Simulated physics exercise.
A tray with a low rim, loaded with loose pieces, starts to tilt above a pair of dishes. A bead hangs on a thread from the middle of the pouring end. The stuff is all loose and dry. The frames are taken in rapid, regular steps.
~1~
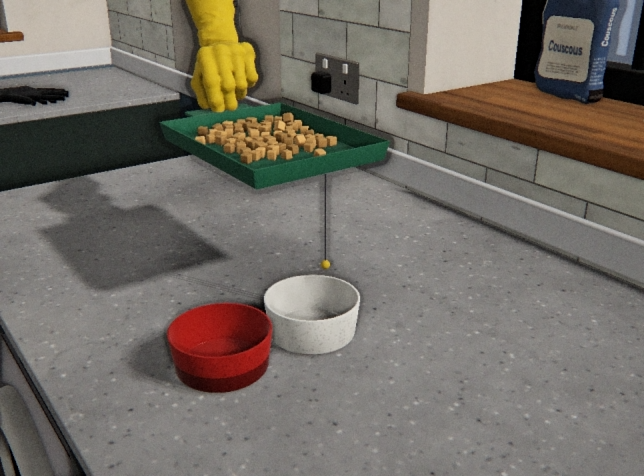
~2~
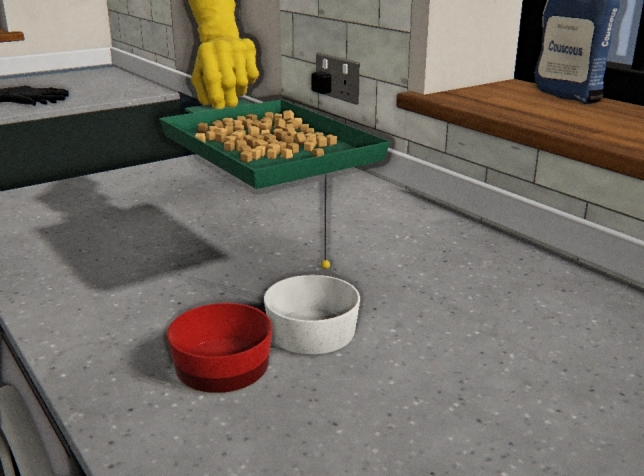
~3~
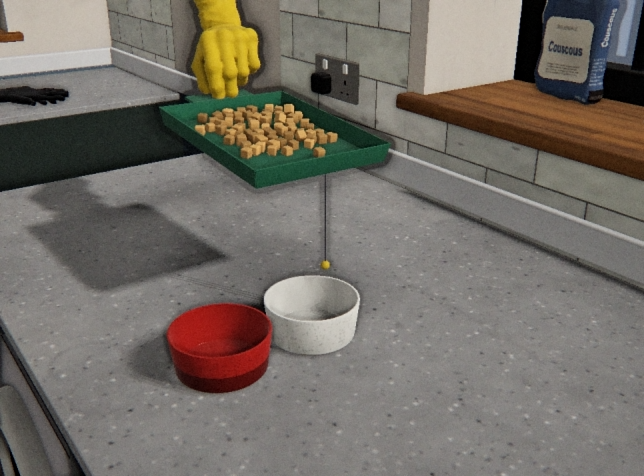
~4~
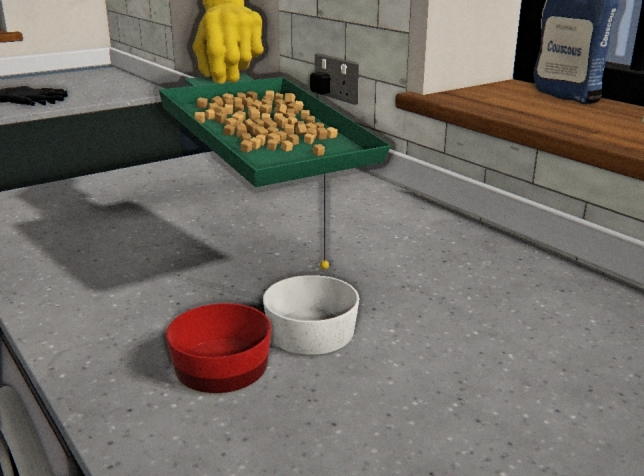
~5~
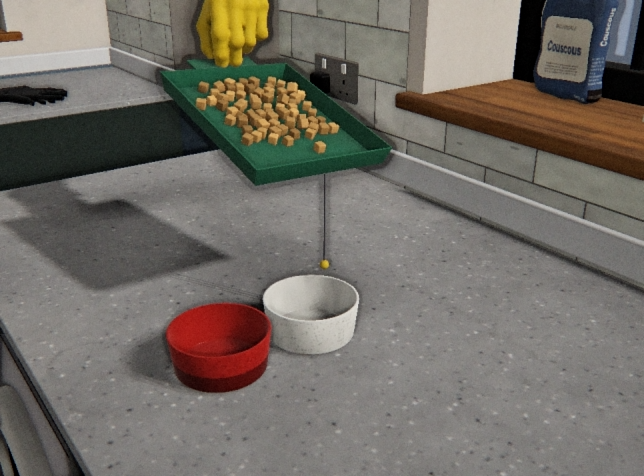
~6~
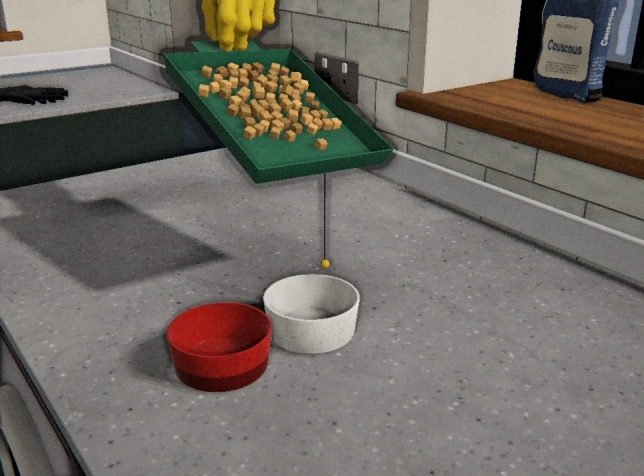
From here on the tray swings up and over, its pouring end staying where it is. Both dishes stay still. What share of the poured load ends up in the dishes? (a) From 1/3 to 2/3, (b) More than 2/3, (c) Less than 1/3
c.
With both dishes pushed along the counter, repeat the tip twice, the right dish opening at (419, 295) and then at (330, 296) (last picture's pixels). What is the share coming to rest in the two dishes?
First placement: 50 per cent; second placement: 30 per cent.
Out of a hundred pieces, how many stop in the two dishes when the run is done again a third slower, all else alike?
Around 20 percent.
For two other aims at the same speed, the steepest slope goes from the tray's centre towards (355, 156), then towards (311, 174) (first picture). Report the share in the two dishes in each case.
So it's 0 percent with the first slope and 50 percent with the other.
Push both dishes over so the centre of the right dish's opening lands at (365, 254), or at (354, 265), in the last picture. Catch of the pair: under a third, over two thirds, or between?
First: Less than a third; second: Less than a third.
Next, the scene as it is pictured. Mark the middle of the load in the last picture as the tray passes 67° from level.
In the last view the centre sits at roughly (344, 140).
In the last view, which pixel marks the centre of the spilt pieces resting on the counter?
Near (424, 338).
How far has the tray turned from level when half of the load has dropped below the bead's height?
Tilt: Around 120 degrees.
Just after the last frame, tray tipped steeply; almost all on the tray; just a few in the air.
A moment on, tray tipped past a quarter turn; the larger part on the tray; just a few in the right dish; about a tenth outside both.
Further on, tray tipped past a quarter turn; roughly a quarter in the right dish; the larger part outside both.
When it is over, tray tipped past a quarter turn; not one in the left dish; roughly a quarter in the right dish; the larger part outside both.
